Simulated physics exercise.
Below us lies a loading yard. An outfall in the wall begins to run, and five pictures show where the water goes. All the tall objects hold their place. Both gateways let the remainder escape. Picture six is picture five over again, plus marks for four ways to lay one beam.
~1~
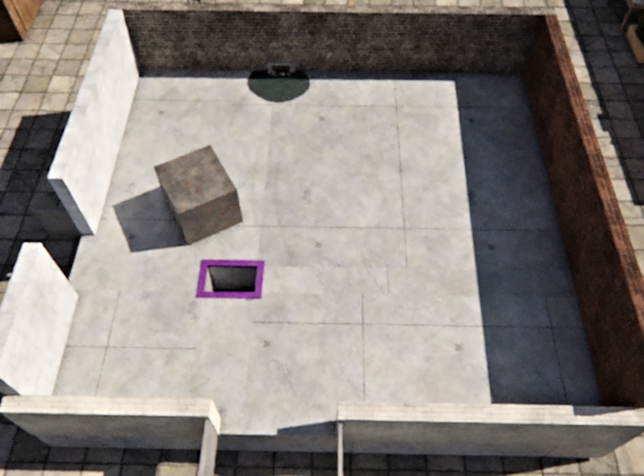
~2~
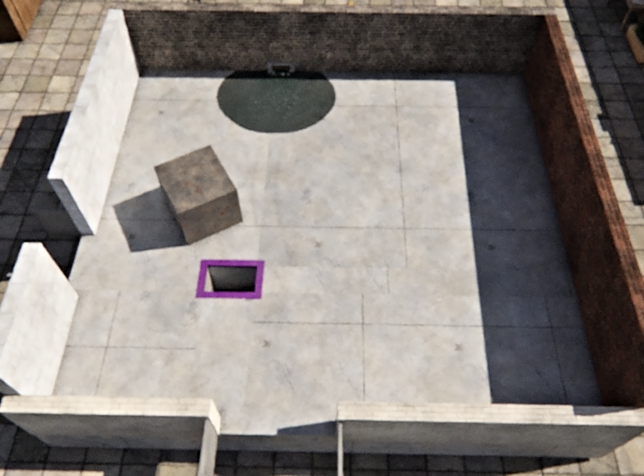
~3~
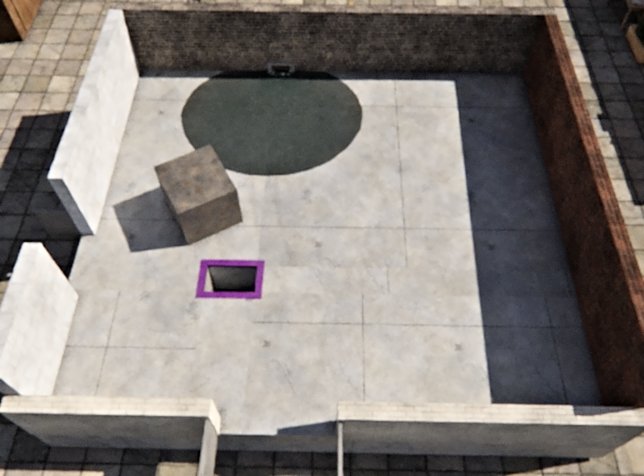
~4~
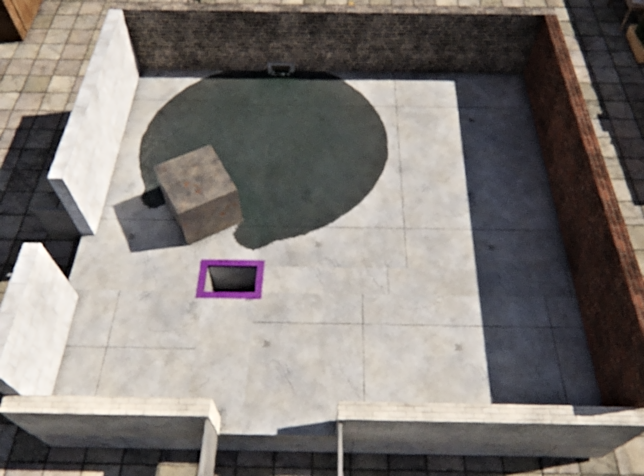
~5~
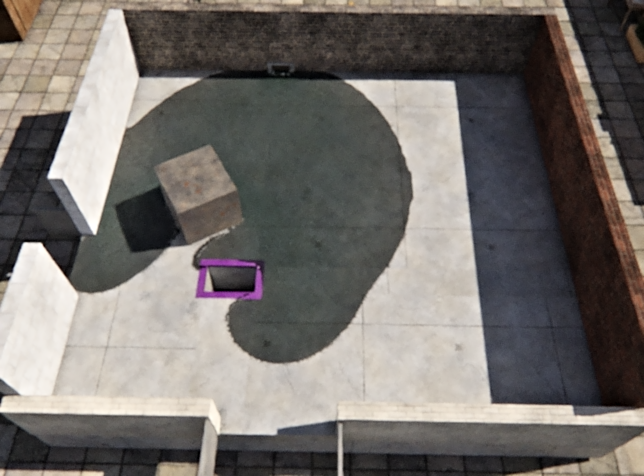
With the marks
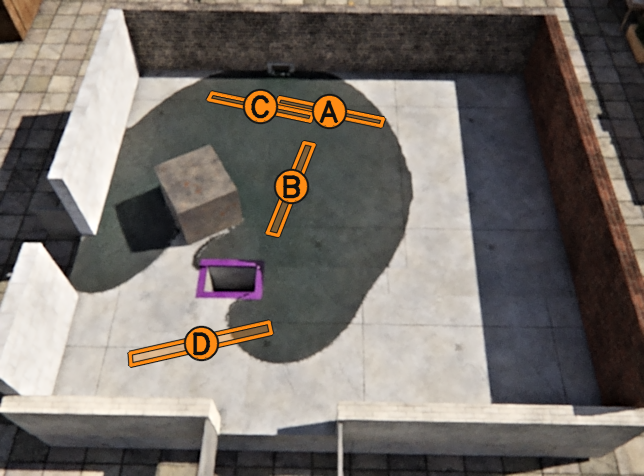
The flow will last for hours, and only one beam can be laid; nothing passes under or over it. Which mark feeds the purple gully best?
The answer is position B.
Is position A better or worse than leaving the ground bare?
Worse.
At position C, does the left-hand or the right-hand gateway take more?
The right one.
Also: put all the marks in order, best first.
The order is B, D, A, C.
On the marked copy, A from (278, 100) to (382, 122); B from (272, 234) to (309, 143); C from (210, 96) to (311, 117); D from (130, 359) to (270, 327).
If A is chosen, about 10 % of the stream goes into the purple gully, about 80 % out by the gates.
If B is chosen, about 28 % of the stream goes into the purple gully, about 66 % out by the gates.
If C is chosen, about 6 % of the stream goes into the purple gully, about 83 % out by the gates.
If D is chosen, about 19 % of the stream goes into the purple gully, about 73 % out by the gates.
